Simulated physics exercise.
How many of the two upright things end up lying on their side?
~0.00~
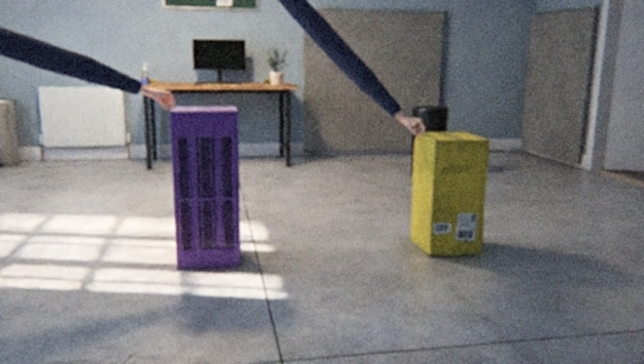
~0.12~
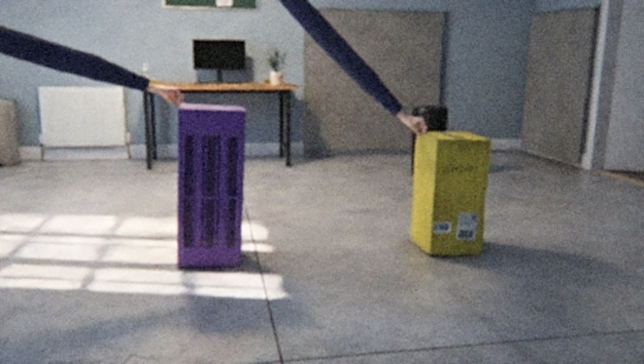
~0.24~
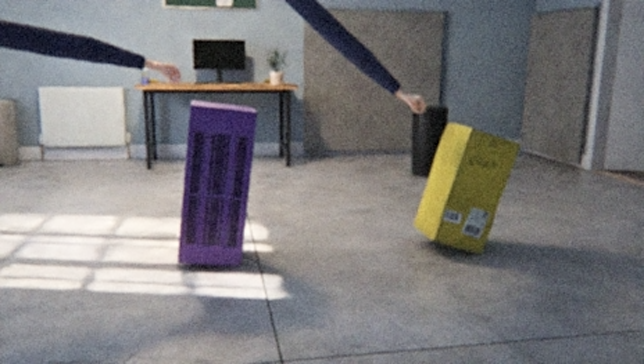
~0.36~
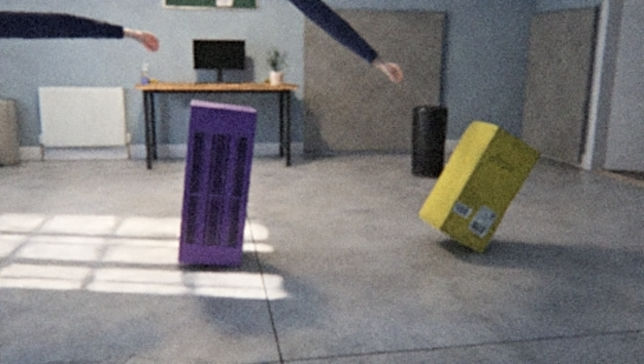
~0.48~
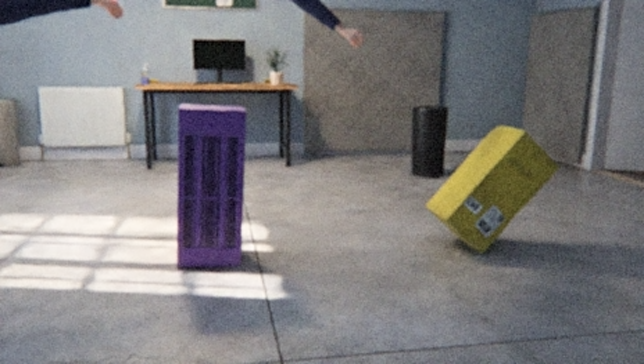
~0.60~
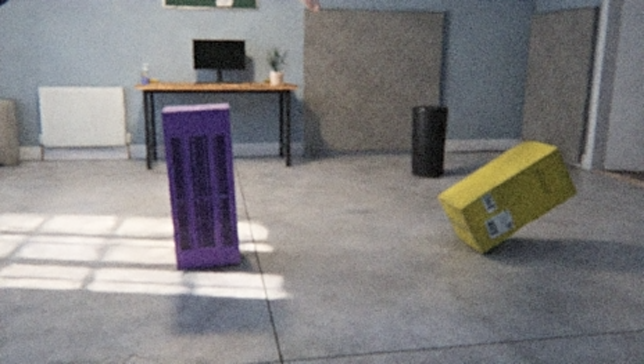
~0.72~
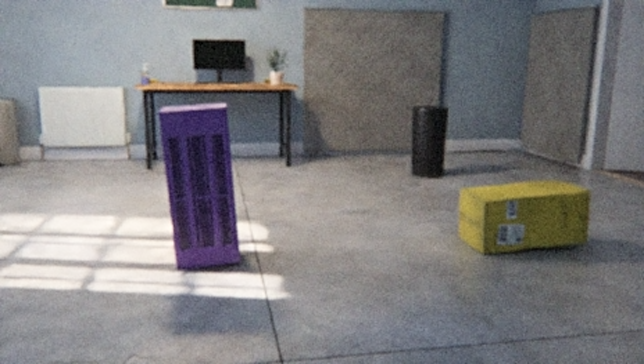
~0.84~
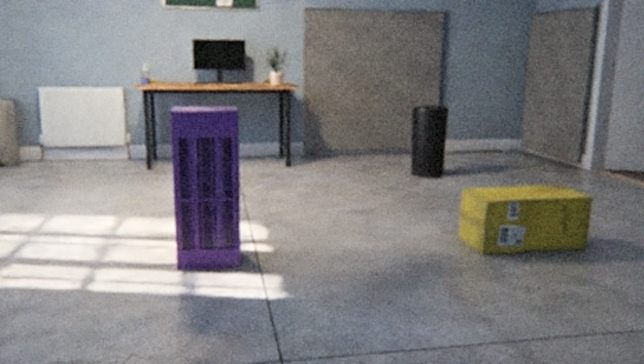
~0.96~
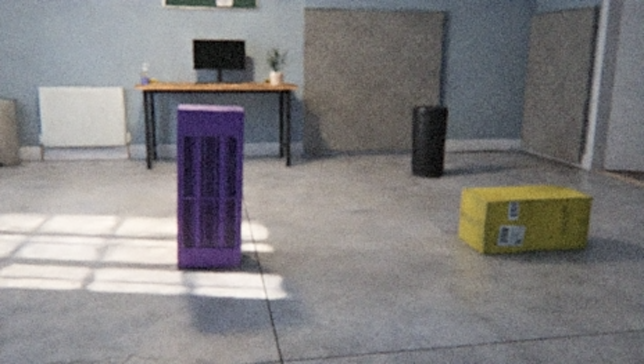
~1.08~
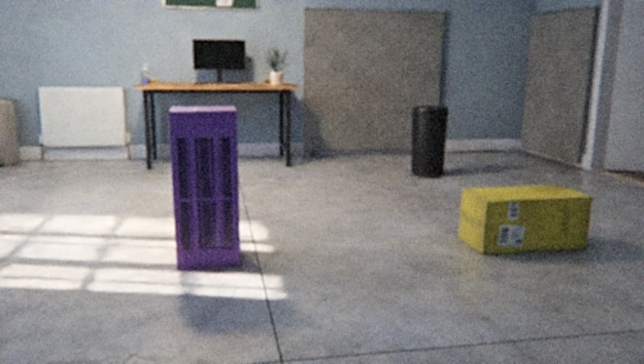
One of them ends up on its side, the yellow parcel, while the purple crate is still standing.
